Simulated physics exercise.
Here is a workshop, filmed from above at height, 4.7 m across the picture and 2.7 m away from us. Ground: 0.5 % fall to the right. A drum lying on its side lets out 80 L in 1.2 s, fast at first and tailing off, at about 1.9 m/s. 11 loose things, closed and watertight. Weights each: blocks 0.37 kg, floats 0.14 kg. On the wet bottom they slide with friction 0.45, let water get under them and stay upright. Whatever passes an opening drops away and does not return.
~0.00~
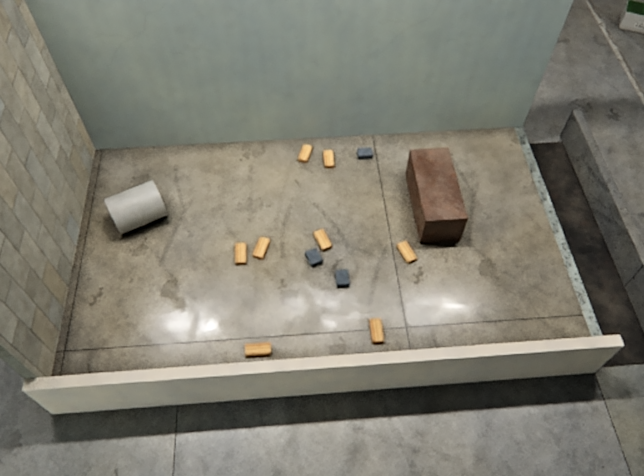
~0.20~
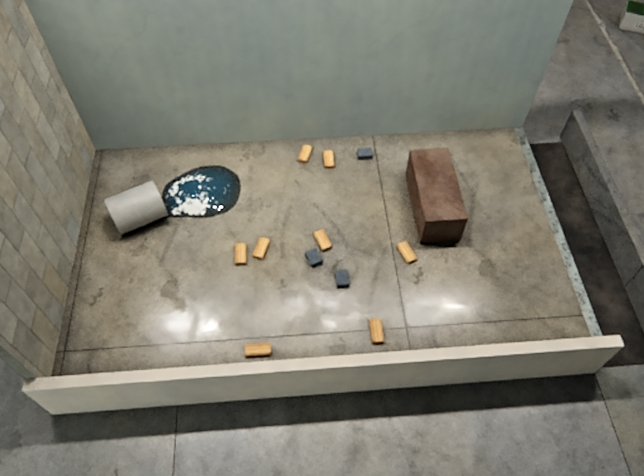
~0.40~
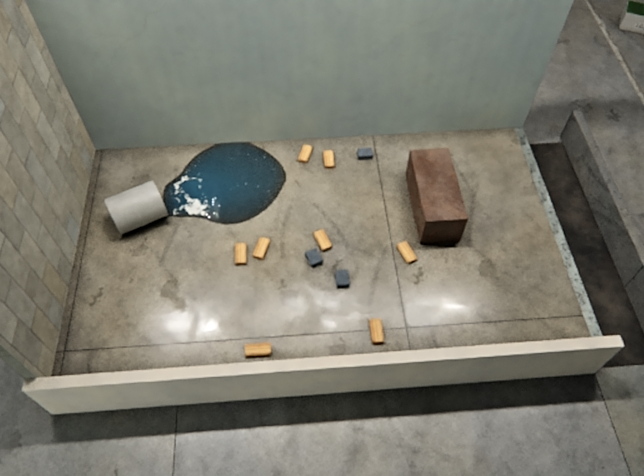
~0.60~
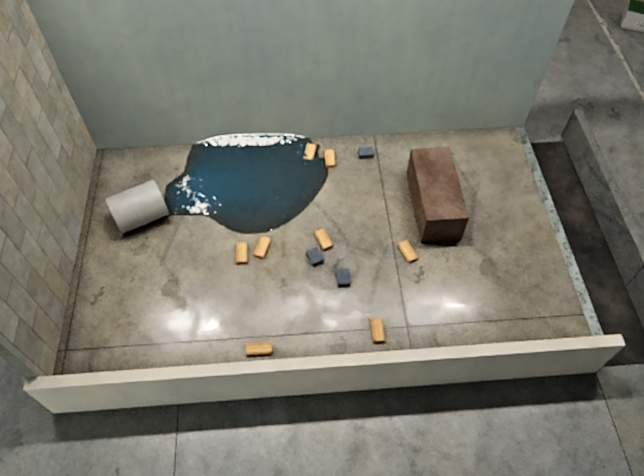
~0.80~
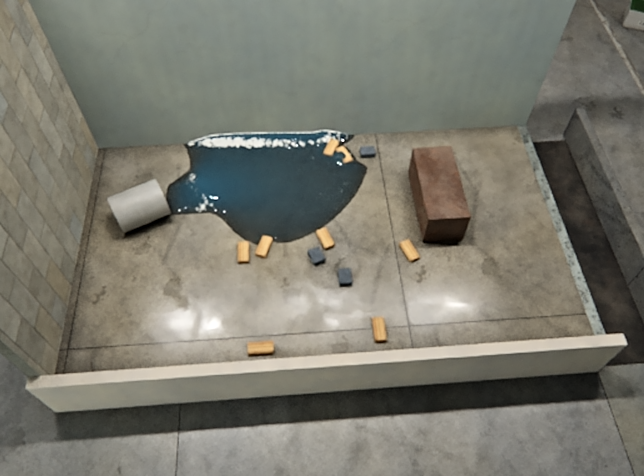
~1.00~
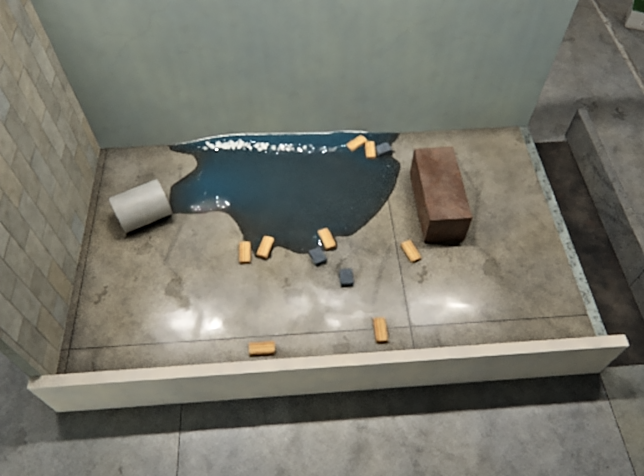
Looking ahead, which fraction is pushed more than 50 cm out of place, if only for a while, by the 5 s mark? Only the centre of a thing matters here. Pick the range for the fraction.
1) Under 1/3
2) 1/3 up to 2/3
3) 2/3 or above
2, 1/3 up to 2/3.
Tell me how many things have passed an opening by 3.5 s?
Tally so far: 3.
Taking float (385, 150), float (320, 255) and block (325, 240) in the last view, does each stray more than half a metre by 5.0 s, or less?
Result by item: Goes farther; stays closer; goes farther.
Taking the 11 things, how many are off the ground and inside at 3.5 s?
At that instant the tally stands at 0.
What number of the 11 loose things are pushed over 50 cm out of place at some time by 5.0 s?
That would be 4 of them.
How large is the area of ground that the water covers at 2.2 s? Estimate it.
Wet area: Approx. 3.5 m2.
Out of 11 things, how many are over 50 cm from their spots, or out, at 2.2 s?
The number by then is 4.
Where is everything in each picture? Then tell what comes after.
A block at (305, 152), on the bottom; a block at (329, 158), on the bottom; 0.0 m2 under water; 0 of 11 have shifted, in the first frame.
A block at (305, 153), on the bottom; a block at (329, 158) rests on the ground; 0.4 m2 under water; 0 of 11 have shifted, in the second frame.
A block at (305, 153) rests on the ground; a block at (329, 158), on the bottom; 1.0 m2 under water; 0 of 11 have shifted, in the third frame.
A block at (310, 151), on the bottom, 4 cm from its start; a block at (330, 157), on the bottom; water covers 1.6 m2; 0 of 11 have shifted, in the fourth frame.
A block at (331, 147) floats, 26 cm from its start; a block at (344, 154) rests on the ground, 14 cm from its start; water covers 2.1 m2; 2 of 11 have shifted, in the fifth frame.
A block at (357, 142) floats, 53 cm from its start; a block at (370, 149), on the bottom, 42 cm from its start; water covers 2.7 m2; 3 of 11 have shifted, in the sixth frame.
After 1.4 s 3 of 11 are over 50 cm from their spots; 3 afloat.
After 2.2 s 4 of 11 are over 50 cm from their spots; 0 afloat.
After 3.5 s 4 of 11 are over 50 cm from their spots; 0 afloat.
After 5.0 s 4 of 11 are over 50 cm from their spots, and 4 have been at some point; 0 afloat.
